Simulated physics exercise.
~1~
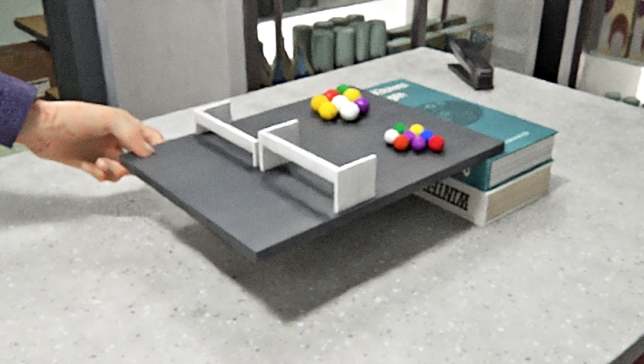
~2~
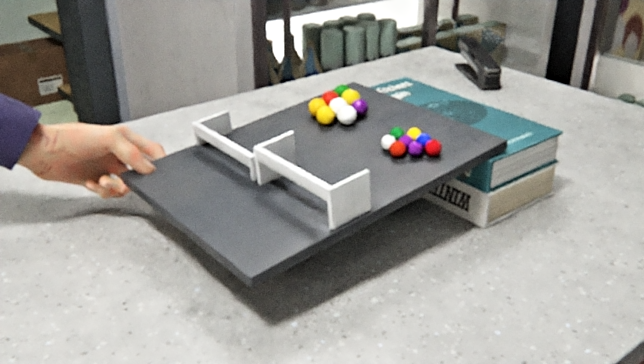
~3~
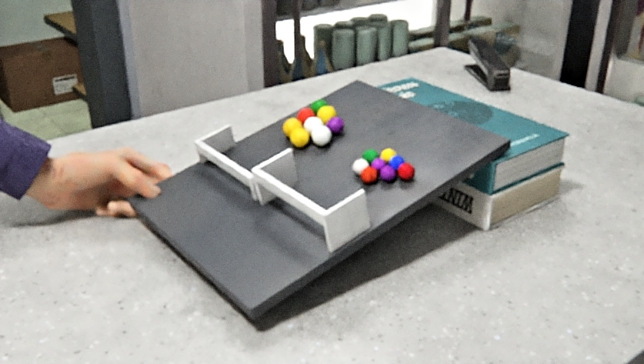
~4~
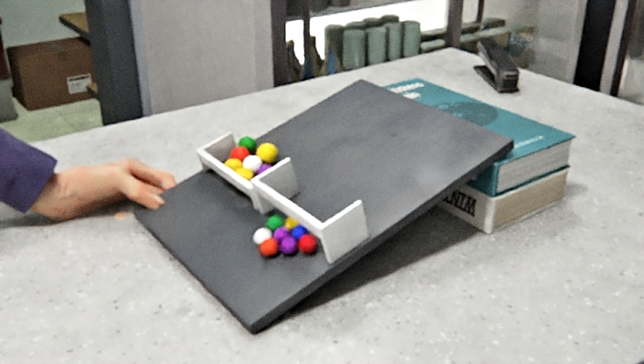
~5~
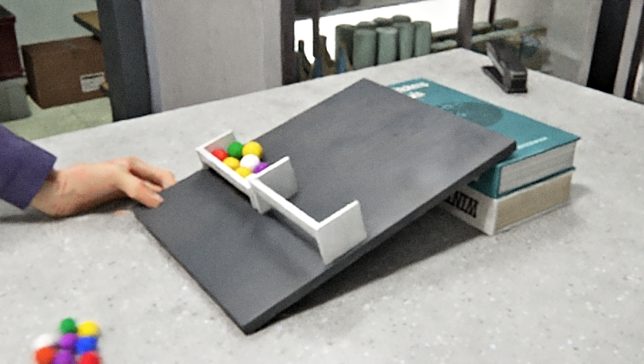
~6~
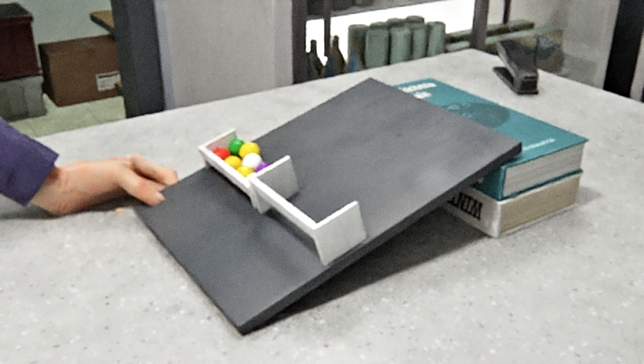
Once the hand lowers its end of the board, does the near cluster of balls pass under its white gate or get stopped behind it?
The near cluster passes under its gate and leaves the board. The far cluster is the one that gets held behind its gate.
